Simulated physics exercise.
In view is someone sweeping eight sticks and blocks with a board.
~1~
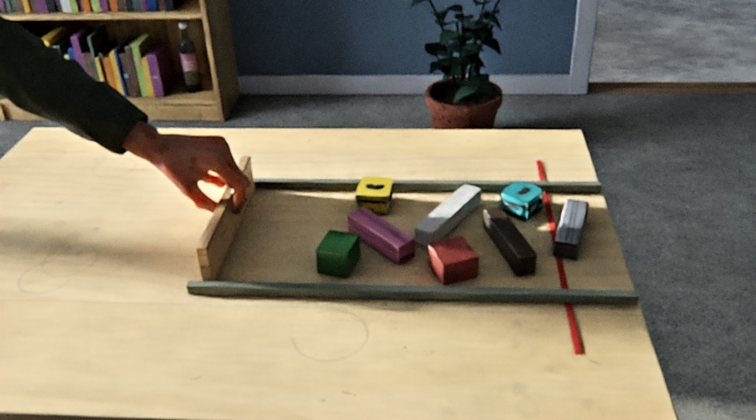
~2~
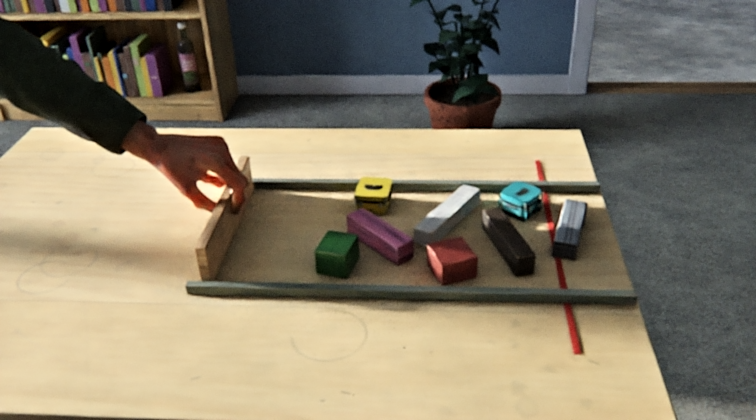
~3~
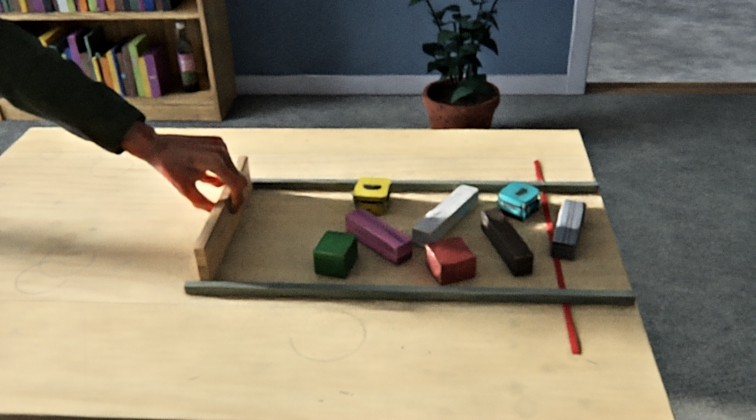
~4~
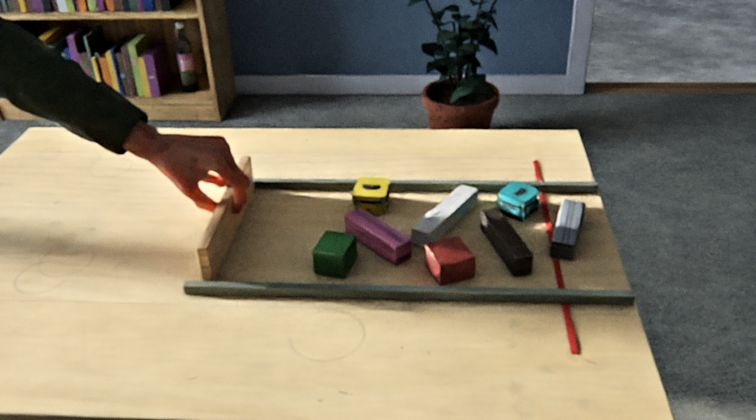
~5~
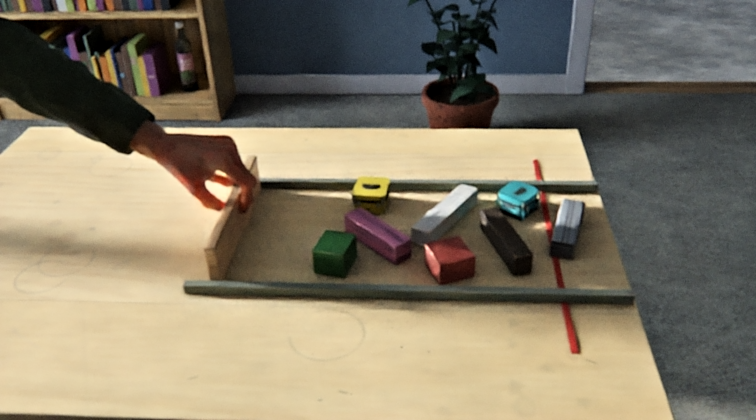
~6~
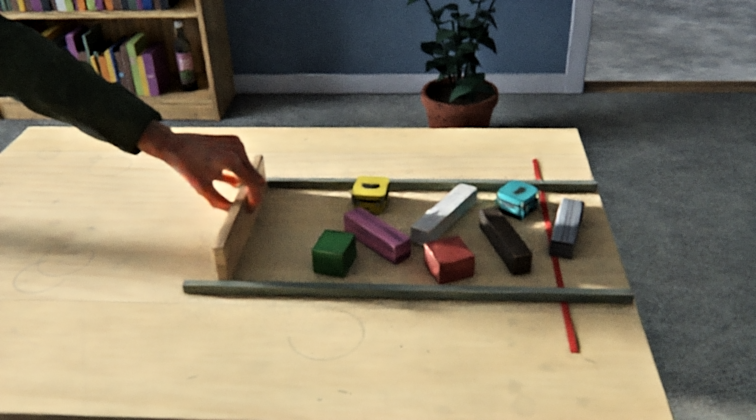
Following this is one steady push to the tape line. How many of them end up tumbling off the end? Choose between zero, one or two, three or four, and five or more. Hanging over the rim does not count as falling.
The count is three or four.
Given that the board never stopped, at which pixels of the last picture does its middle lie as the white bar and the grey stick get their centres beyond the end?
Approx. (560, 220) / approx. (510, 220) for the other.
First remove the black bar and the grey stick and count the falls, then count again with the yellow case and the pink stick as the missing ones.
First 1, then 1.
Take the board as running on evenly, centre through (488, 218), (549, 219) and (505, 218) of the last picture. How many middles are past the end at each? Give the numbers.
0; 3; 0.
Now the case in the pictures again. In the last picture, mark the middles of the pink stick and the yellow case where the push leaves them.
Close to (583, 234); the other close to (561, 197).
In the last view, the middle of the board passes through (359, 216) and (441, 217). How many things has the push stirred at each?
By then 3, and 7.
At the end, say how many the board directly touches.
3 are in contact with it.
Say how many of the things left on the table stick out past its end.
The total would be 2.
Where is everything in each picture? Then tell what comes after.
Grey stick (572, 228); turquoise case (522, 201); black bar (509, 240); board (229, 215); tape (555, 239), in the first picture.
Turquoise case (520, 201); yellow case (374, 197), in the second picture.
Black bar (506, 241); board (226, 215), in the third picture.
Grey stick (568, 229); pink stick (377, 236), in the fourth picture.
Turquoise case (518, 201); red block (450, 260), in the fifth picture.
Grey stick (567, 227); turquoise case (517, 200); black bar (505, 239); board (243, 215); tape (551, 238), in the sixth picture.
A little later, none off yet; grey stick at rest near (567, 227); turquoise case at rest near (517, 200); black bar at rest near (505, 239).
Next, none off yet; grey stick at rest near (567, 227); turquoise case shifted a little near (532, 200); black bar shifted a little near (533, 239).
When it is over, the number that fall off is three or four; down, black bar, turquoise case and grey stick.
